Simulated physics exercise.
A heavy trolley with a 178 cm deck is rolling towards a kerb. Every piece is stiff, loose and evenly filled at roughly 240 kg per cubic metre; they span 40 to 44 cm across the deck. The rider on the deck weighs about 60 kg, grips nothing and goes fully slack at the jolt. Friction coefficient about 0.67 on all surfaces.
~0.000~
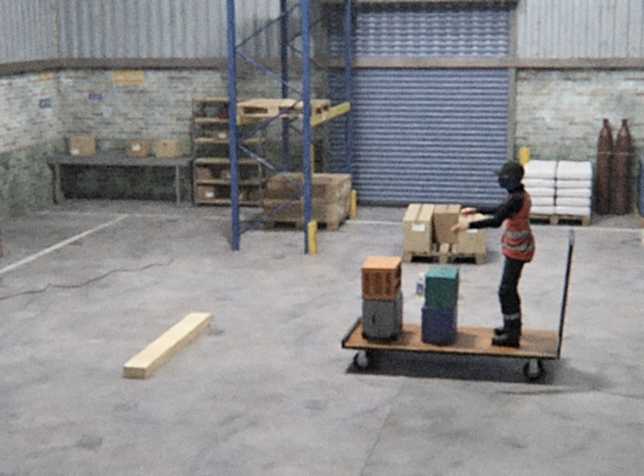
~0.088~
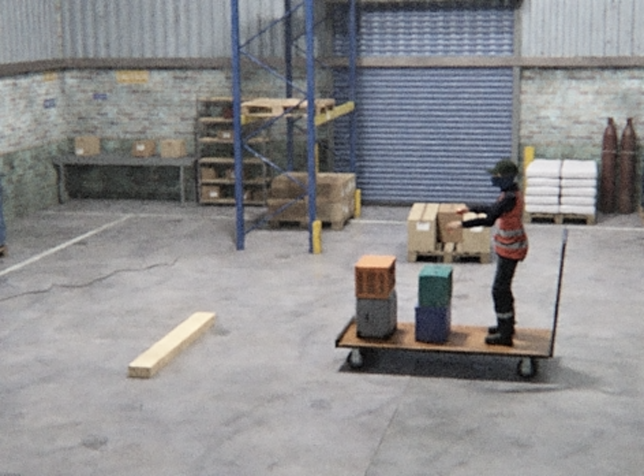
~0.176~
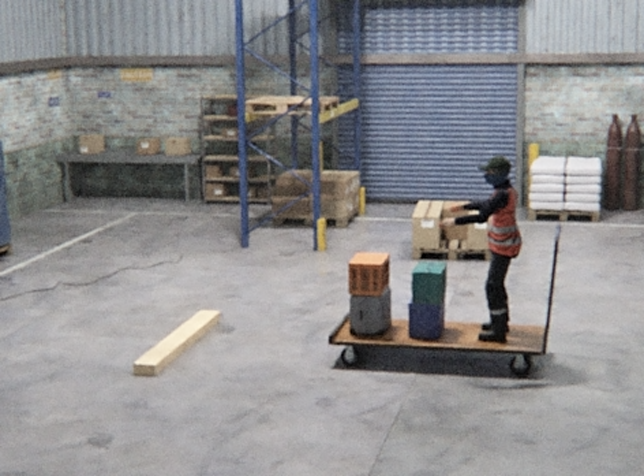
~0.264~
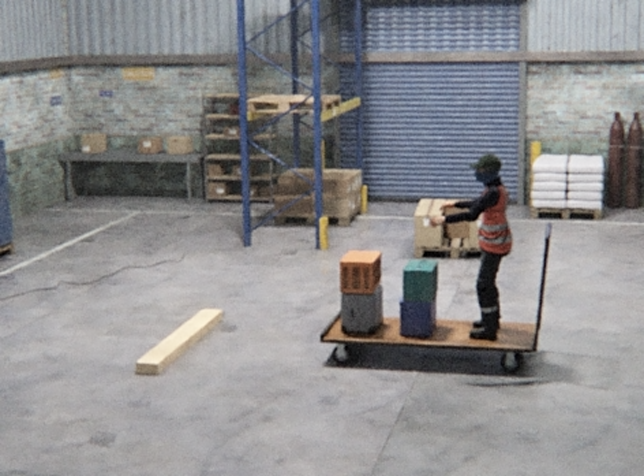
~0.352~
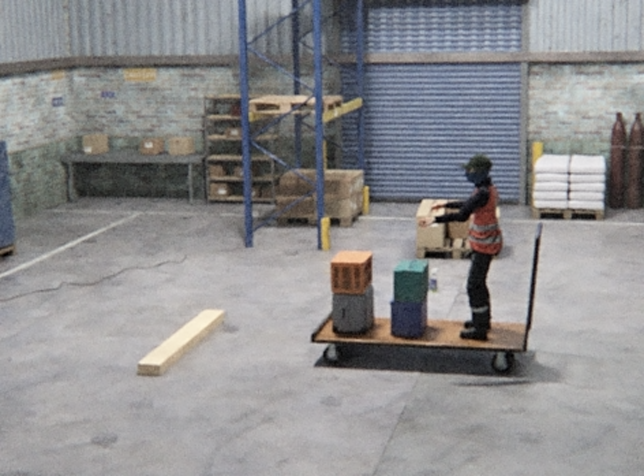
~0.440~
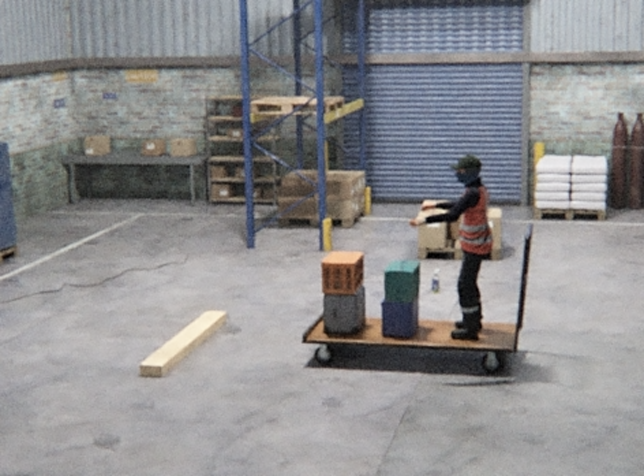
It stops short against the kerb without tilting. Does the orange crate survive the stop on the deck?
At this pace the orange crate remains on the deck.
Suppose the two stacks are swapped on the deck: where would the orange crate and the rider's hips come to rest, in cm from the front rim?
Then orange 50 behind, hips 120 behind.
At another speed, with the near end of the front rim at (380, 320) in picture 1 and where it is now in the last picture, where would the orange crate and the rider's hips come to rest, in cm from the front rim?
Then orange 60 past, hips 70 behind.
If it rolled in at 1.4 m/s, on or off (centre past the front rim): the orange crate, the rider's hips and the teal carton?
In that case orange off, hips on, teal on.
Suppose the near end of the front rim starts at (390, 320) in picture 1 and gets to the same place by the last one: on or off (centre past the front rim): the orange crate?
In that case orange off.
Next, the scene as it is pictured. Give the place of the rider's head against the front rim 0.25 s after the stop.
About 110 cm behind the rim.
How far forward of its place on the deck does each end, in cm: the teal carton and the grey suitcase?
Forward: Teal 25, grey 5.
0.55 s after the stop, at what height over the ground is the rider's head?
Roughly 90 cm above it.
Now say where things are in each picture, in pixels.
In the first frame, orange crate (382, 278), hips (518, 247), rim corner (343, 345); 169 cm still to roll.
In the second frame, orange crate (376, 277), hips (512, 246), rim corner (336, 344); 159 cm still to roll.
In the third frame, orange crate (369, 274), hips (505, 243), rim corner (330, 341); 149 cm still to roll.
In the fourth frame, orange crate (361, 272), hips (496, 241), rim corner (322, 339); 139 cm still to roll.
In the fifth frame, orange crate (352, 272), hips (486, 241), rim corner (313, 339); 130 cm still to roll.
In the sixth frame, orange crate (343, 273), hips (476, 241), rim corner (304, 339); 120 cm still to roll. Speed about 1.1 m/s.
The wheels strike at 1.53 s.
After 2.08 s the orange crate is 13 cm behind the rim, tilted 15°, near (197, 266) in the last picture's view.
After 2.53 s the orange crate is 25 cm behind the rim, tilted 0°, near (210, 269) in the last picture's view.
When all is still (3.5 s), nothing is past the rim; behind it, blue tote, teal carton, orange crate, grey suitcase and the rider's hips.
